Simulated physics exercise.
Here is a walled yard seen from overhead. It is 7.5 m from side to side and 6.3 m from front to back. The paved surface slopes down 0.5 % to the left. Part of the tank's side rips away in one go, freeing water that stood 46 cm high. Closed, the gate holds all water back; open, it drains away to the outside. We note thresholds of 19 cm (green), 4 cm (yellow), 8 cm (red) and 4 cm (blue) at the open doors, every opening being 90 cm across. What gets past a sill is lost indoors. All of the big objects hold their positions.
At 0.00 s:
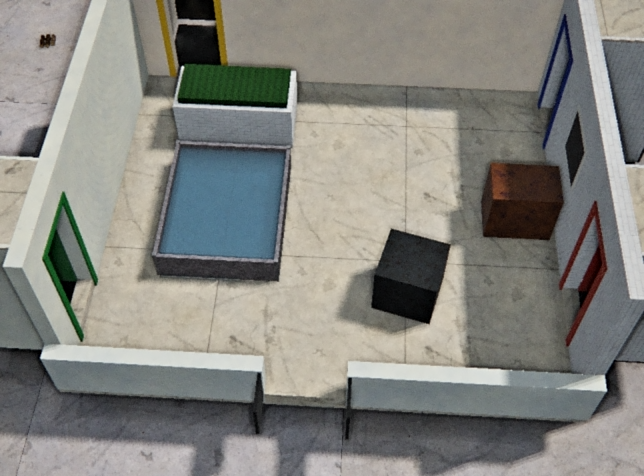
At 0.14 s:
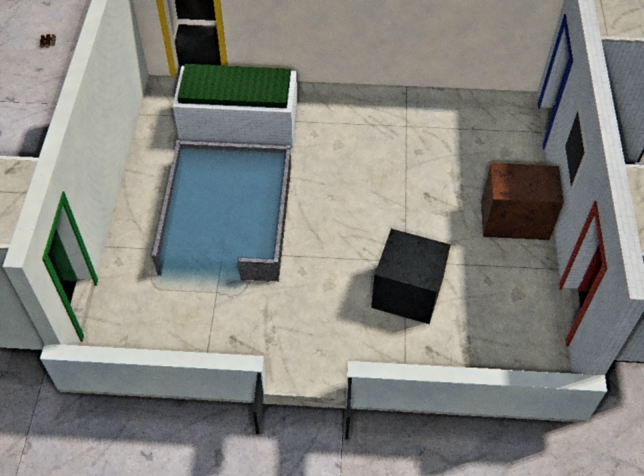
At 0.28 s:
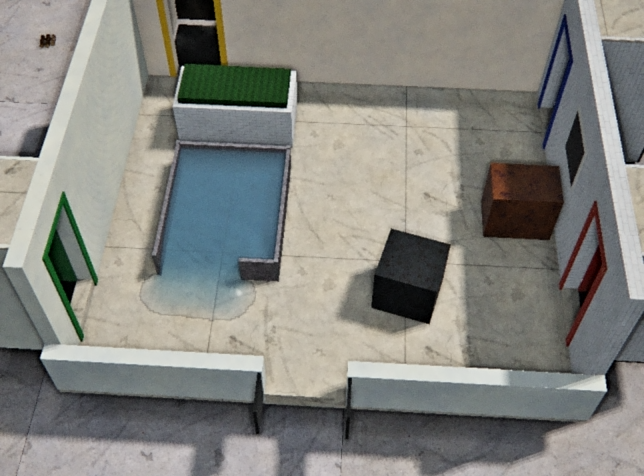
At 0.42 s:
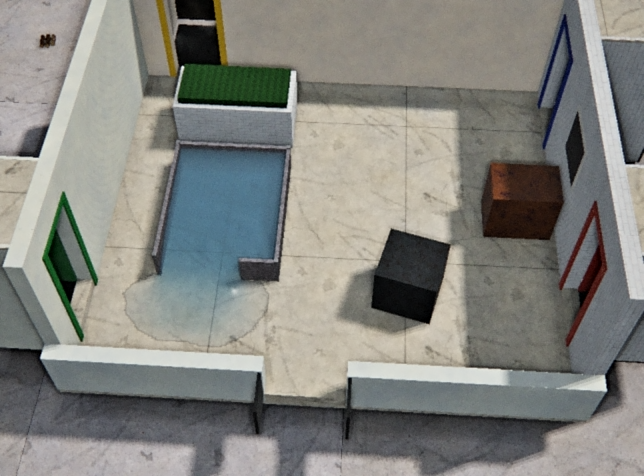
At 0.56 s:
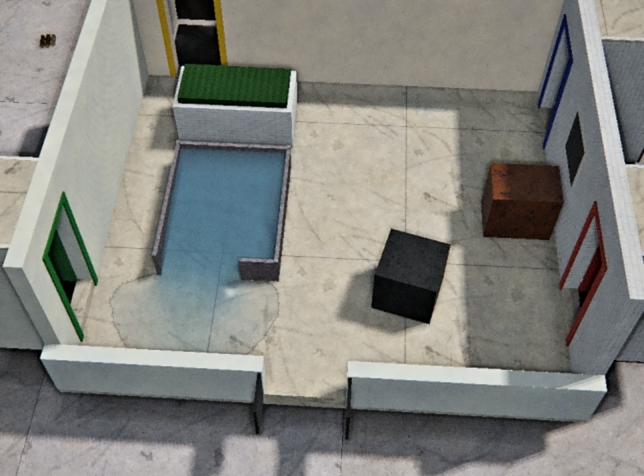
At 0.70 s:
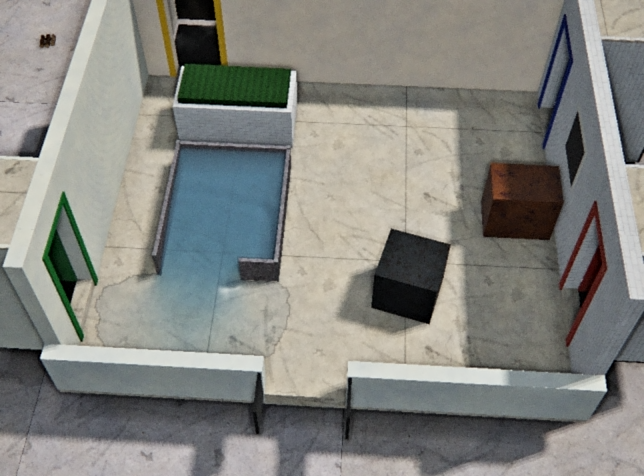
In a walled yard with a pale paved floor, a rectangular tank of still blue water stands near a green-topped block. Part of the tank's near side gives way, and water pours through the gap, spreading across the paving in a thin, widening puddle toward the front wall.
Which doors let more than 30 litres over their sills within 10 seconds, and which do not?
Outcome: The green door stops short of the limit; the yellow door overruns the limit; the red door stops short of the limit; the blue door stops short of the limit.
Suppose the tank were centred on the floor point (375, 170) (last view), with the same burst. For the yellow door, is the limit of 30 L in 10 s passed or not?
Against the limit, the yellow door gets no more than that.
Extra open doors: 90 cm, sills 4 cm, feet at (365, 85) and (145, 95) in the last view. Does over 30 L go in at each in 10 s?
Check, in order - pass / fail.
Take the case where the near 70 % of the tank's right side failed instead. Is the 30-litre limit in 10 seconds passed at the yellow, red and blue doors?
Log - yellow: Threshold not reached, red: Threshold not reached, blue: Threshold topped.
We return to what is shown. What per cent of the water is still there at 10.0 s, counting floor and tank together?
Roughly 86 percent.
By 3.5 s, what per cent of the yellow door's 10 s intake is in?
Some 0 in a hundred.
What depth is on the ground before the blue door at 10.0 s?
Around 0.5 cm deep.
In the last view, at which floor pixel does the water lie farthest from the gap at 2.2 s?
(387, 386).
After 1.4 s water covers 15 % of the floor and is deepest (32 cm) near (75, 368); green door 5 cm at the sill, 0 L in, yellow door not reached, red door not reached, blue door not reached.
After 2.2 s water covers 15 % of the floor and is deepest (36 cm) near (111, 370); green door 19 cm at the sill, 1 L in, yellow door not reached, red door not reached, blue door not reached.
After 3.5 s water covers 35 % of the floor and is deepest (25 cm) near (75, 368); green door 22 cm at the sill, 9 L in, yellow door not reached, red door not reached, blue door not reached.
After 6.0 s water covers 60 % of the floor and is deepest (18 cm) near (145, 94); green door 13 cm at the sill, 14 L in, yellow door 10 cm at the sill, 31 L in, red door 7 cm at the sill, 0 L in, blue door not reached.
After 10.0 s water covers 85 % of the floor and is deepest (10 cm) near (145, 94); green door 8 cm at the sill, 14 L in, yellow door 8 cm at the sill, 102 L in, red door 5 cm at the sill, 0 L in, blue door not reached.
